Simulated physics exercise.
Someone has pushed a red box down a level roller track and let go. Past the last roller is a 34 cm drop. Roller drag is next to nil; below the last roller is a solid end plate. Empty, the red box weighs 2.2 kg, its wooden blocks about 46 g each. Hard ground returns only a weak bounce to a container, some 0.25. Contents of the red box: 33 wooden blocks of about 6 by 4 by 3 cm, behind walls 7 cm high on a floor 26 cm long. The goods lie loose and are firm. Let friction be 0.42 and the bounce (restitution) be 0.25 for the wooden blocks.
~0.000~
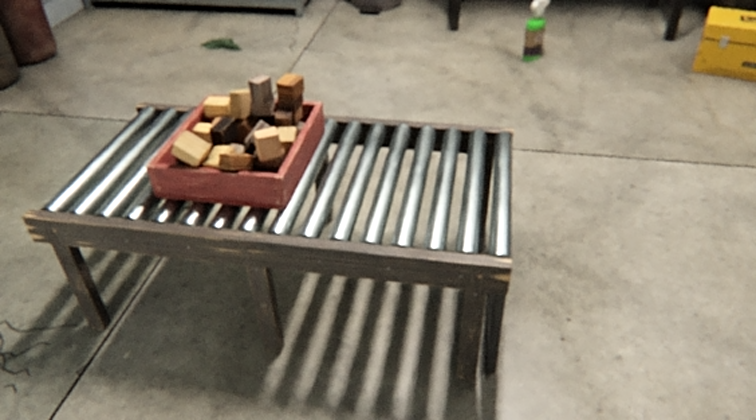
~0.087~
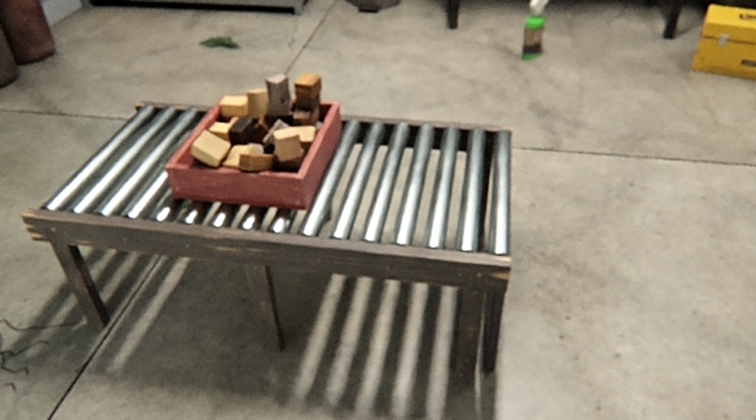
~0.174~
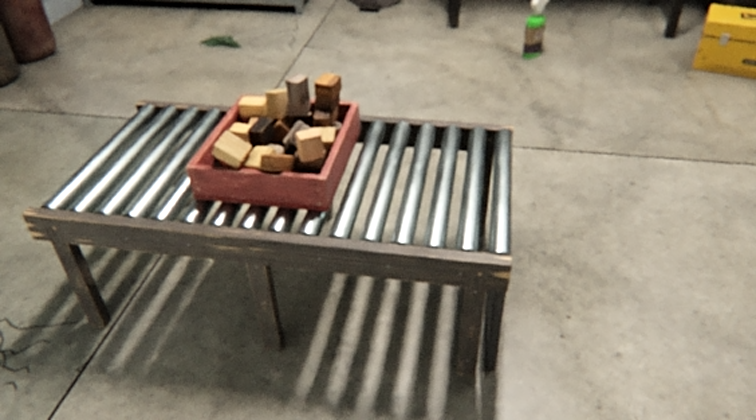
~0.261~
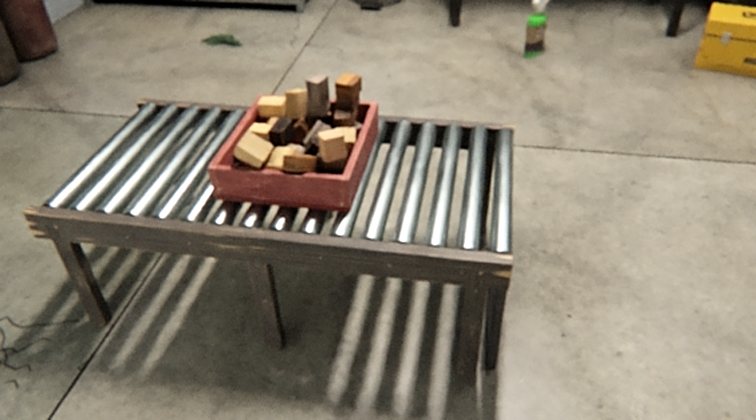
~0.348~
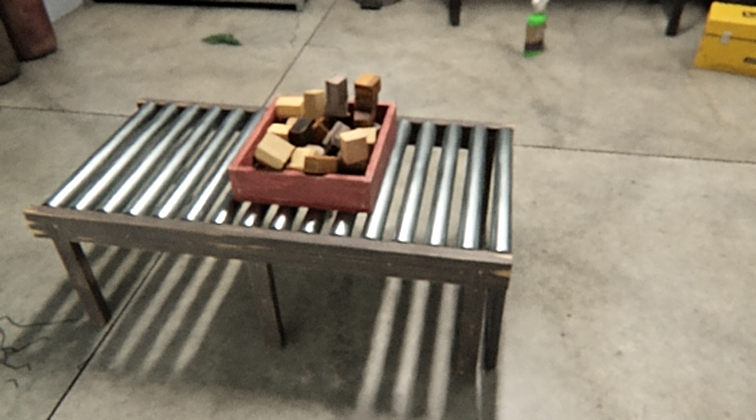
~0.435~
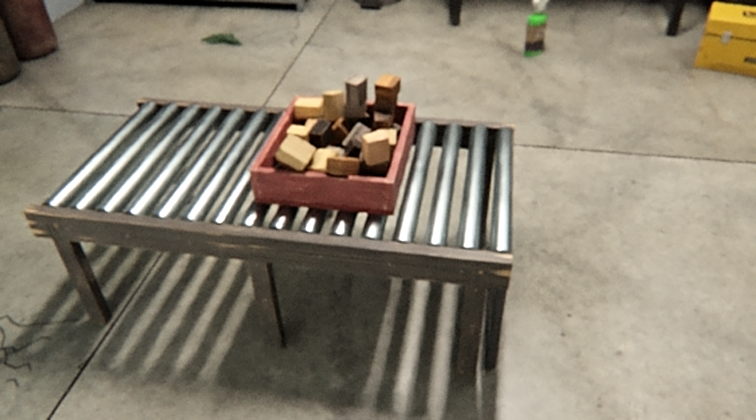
A red box heaped with loose wooden blocks rolls steadily to the right along a track of metal rollers on a low wooden frame, the blocks staying piled inside as it moves from left of centre to right of centre.
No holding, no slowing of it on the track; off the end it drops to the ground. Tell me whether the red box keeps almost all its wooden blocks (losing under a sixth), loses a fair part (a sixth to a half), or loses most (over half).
It loses most of them.
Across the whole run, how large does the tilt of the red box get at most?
Max lean: Roughly 95 degrees.
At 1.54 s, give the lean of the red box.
Roughly 65 degrees.
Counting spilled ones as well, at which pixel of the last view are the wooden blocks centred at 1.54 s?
Centre: About (597, 258) px.
After 0.90 s, the overhang begins.
After 1.34 s, the red box leans 14° with 0 of 33 out.
After 1.54 s, the red box leans 65° with 5 of 33 out.
After 1.89 s, the red box has gone over with 19 of 33 out.
Final count (at 2.73 s), the red box has gone over with 20 of 33 out. Asked share, 20 of 33, 61 per cent.
